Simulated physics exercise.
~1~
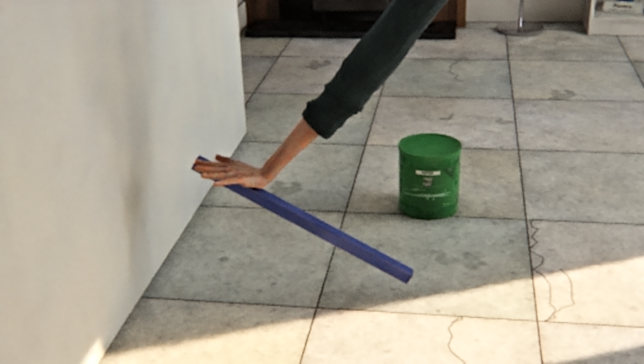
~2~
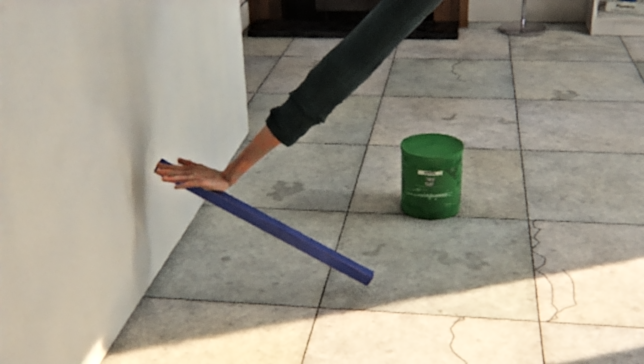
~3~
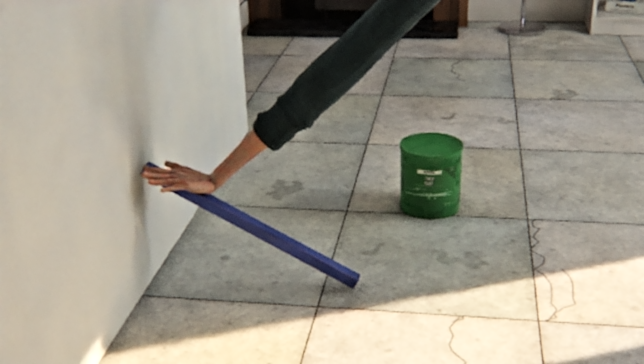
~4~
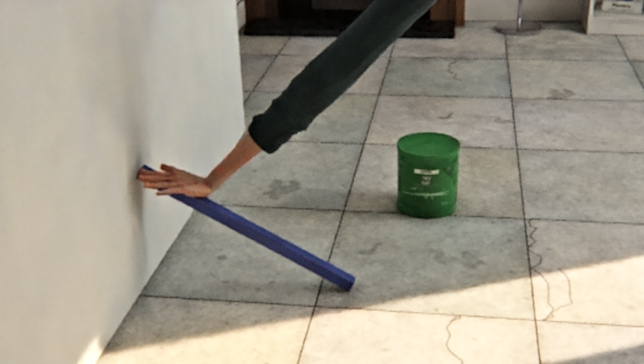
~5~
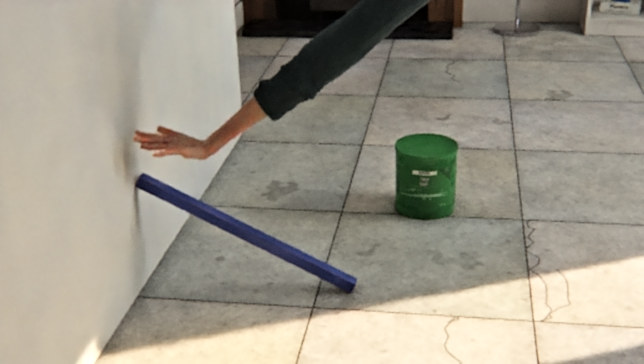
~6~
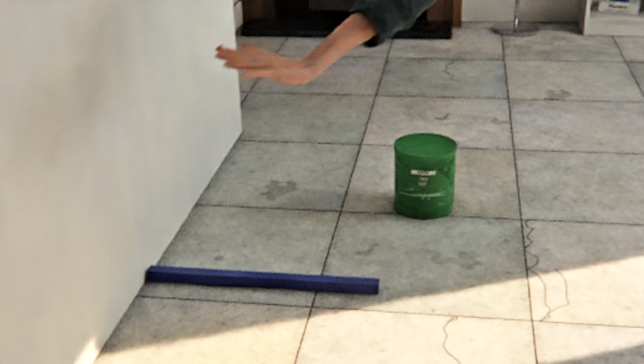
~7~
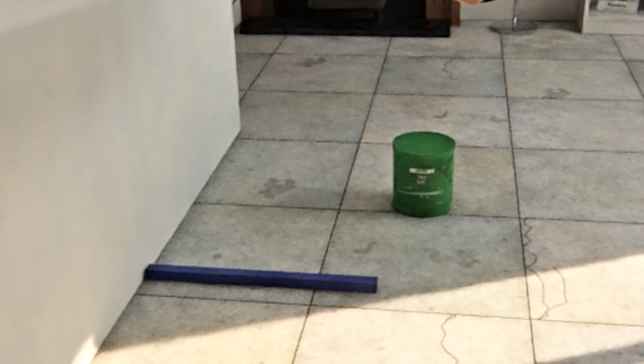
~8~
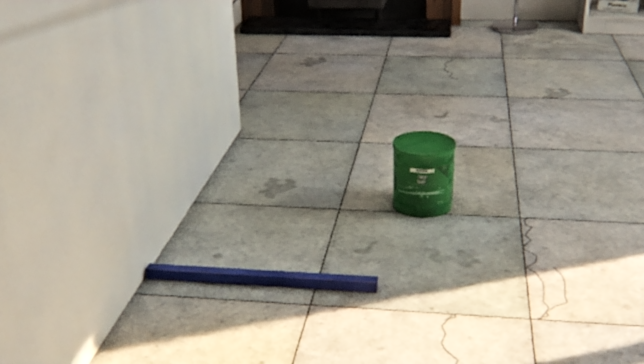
We see a hand lean a blue pole against a pale wall on a tiled floor near a green pail, then let go and draw back. The pole slides down the wall and ends lying flat on the floor, while the pail stays put.
